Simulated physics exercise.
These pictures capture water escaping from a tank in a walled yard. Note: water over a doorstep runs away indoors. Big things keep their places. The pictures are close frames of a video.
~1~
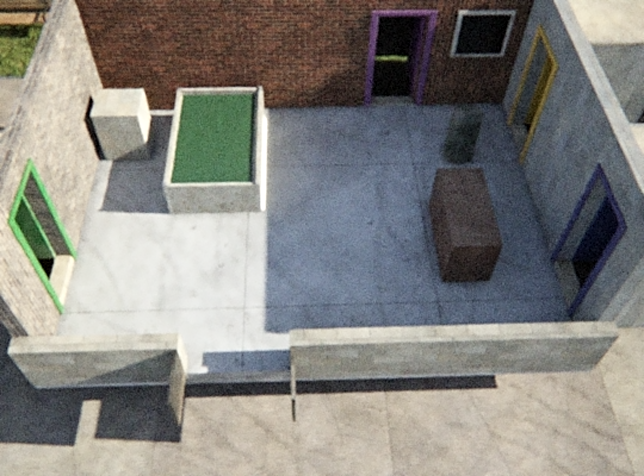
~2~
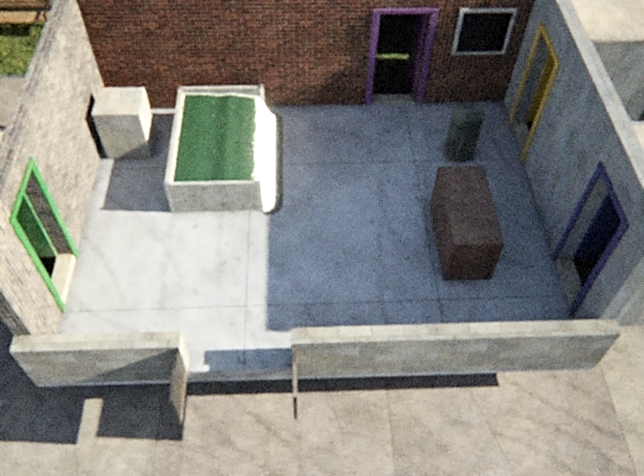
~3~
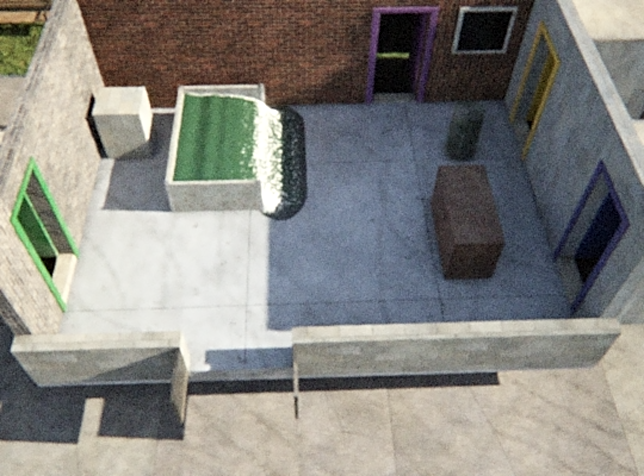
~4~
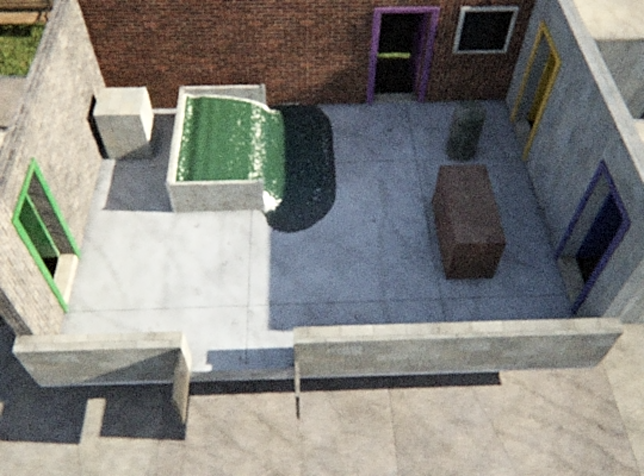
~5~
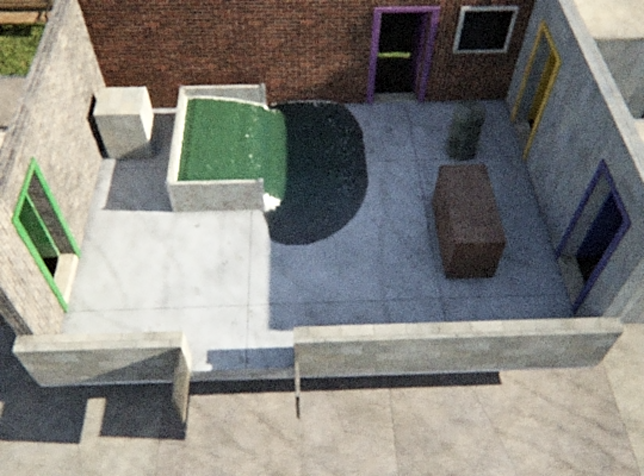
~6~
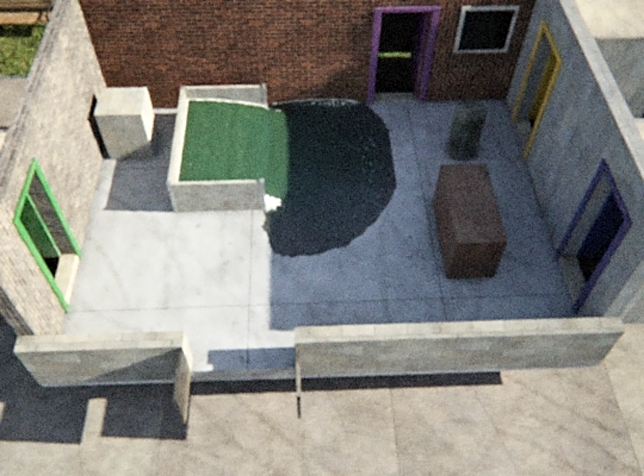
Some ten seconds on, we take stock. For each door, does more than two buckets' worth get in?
In order: Yellow door: Too much gets in there; blue door: Not too much gets in there; green door: Not too much gets in there; purple door: Too much gets in there.
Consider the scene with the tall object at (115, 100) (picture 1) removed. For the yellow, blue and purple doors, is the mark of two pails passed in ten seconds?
Note - yellow door: Beyond the limit; blue door: Within bounds; purple door: Beyond the limit.
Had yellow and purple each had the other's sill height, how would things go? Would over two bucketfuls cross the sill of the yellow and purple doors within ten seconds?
Yellow: Above the mark; purple: Below the mark.
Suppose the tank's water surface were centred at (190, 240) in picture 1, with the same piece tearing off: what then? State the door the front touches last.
Last of all, the green one.
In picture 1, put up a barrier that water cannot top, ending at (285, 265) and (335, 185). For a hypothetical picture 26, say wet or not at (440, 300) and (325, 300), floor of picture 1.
Result, in order: Bone-dry / bone-dry.
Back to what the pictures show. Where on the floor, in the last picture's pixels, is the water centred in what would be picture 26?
Centre of mass: Roughly (403, 177).
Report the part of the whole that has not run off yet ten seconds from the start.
Result: Close to 90 %.
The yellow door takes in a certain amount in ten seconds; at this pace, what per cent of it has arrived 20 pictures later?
Estimate: Roughly 70 %.
A moment on, water covers 40 % of the floor; the yellow door not reached, the blue door not reached, the green door not reached, the purple door wet at the sill, nothing in.
Next, water covers 45 % of the floor; the yellow door under two buckets in, the blue door not reached, the green door not reached, the purple door under two buckets in.
Then, water covers 60 % of the floor; the yellow door over two buckets in, the blue door wet at the sill, nothing in, the green door not reached, the purple door over two buckets in.
Later, water covers 75 % of the floor; the yellow door over two buckets in, the blue door wet at the sill, nothing in, the green door not reached, the purple door over two buckets in.
In the end, water covers 95 % of the floor; the yellow door over two buckets in, the blue door under two buckets in, the green door wet at the sill, nothing in, the purple door over two buckets in.
